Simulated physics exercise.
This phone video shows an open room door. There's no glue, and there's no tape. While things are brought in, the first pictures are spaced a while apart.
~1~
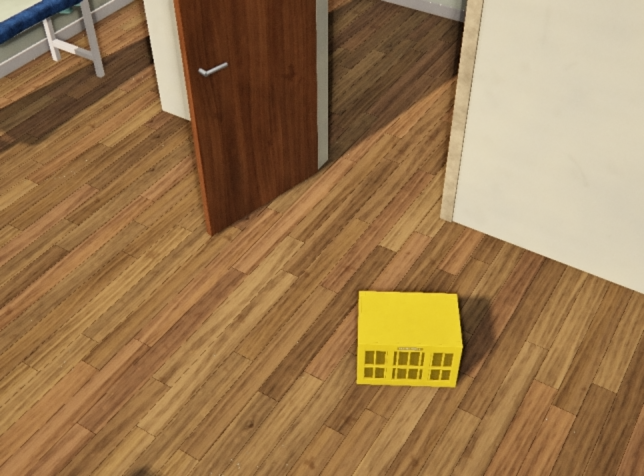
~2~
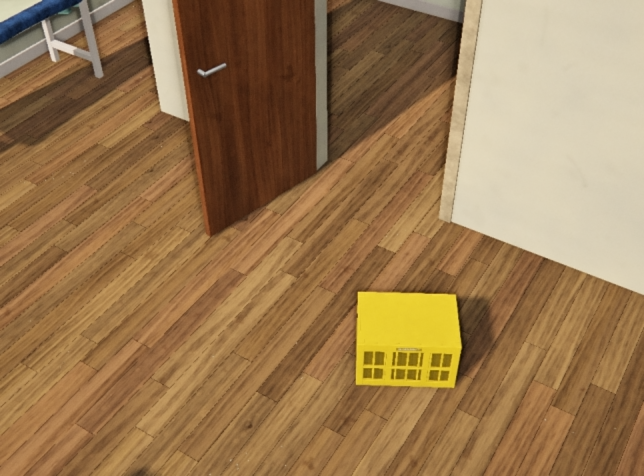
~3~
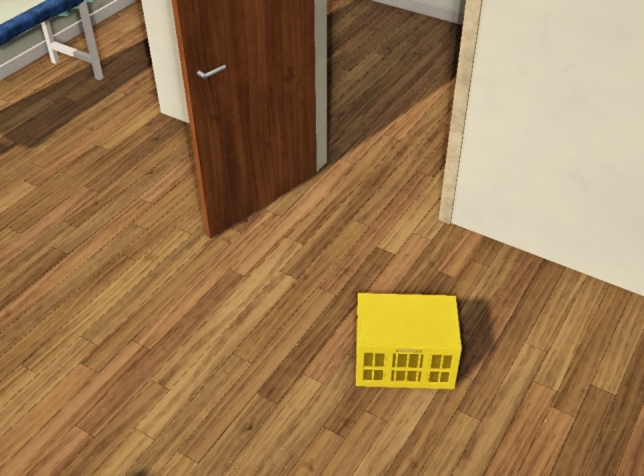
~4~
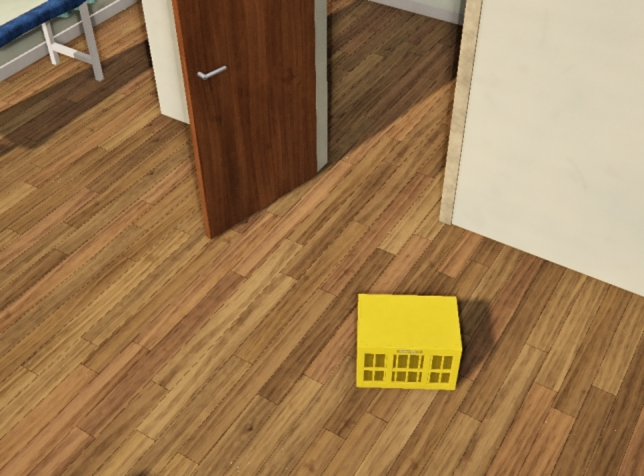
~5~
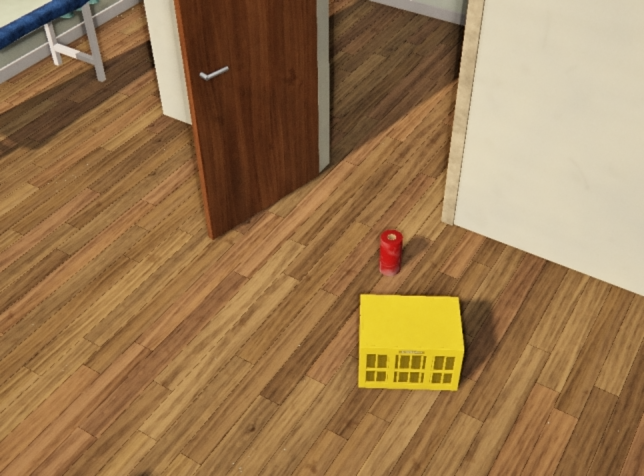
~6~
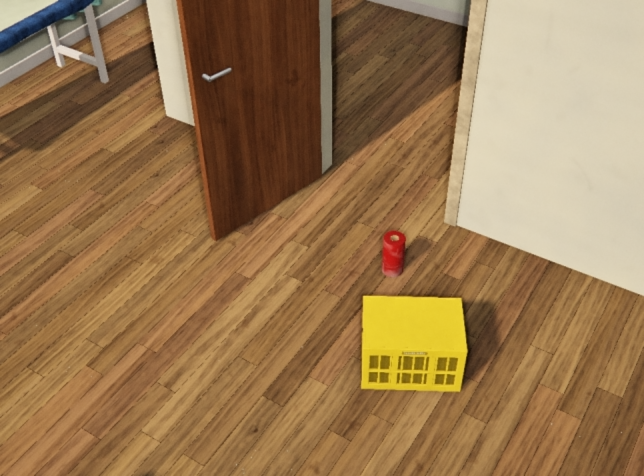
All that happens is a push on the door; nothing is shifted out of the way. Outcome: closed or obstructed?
Closed.
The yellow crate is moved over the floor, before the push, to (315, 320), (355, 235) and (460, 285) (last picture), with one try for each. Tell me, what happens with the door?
Well, on the first try it makes it all the way, on the second it is held back, and on the third it makes it all the way.
Then, 0.60 s on from there, open by 88°.
Then, 1.20 s on from there, open by 59°.
Then, 1.70 s on from there, open by 34°.
Then, 2.10 s on from there, open by 14°.
In the end, open by 0°; both unmoved. At the end, from the last picture's camera, red roll near (394, 254).
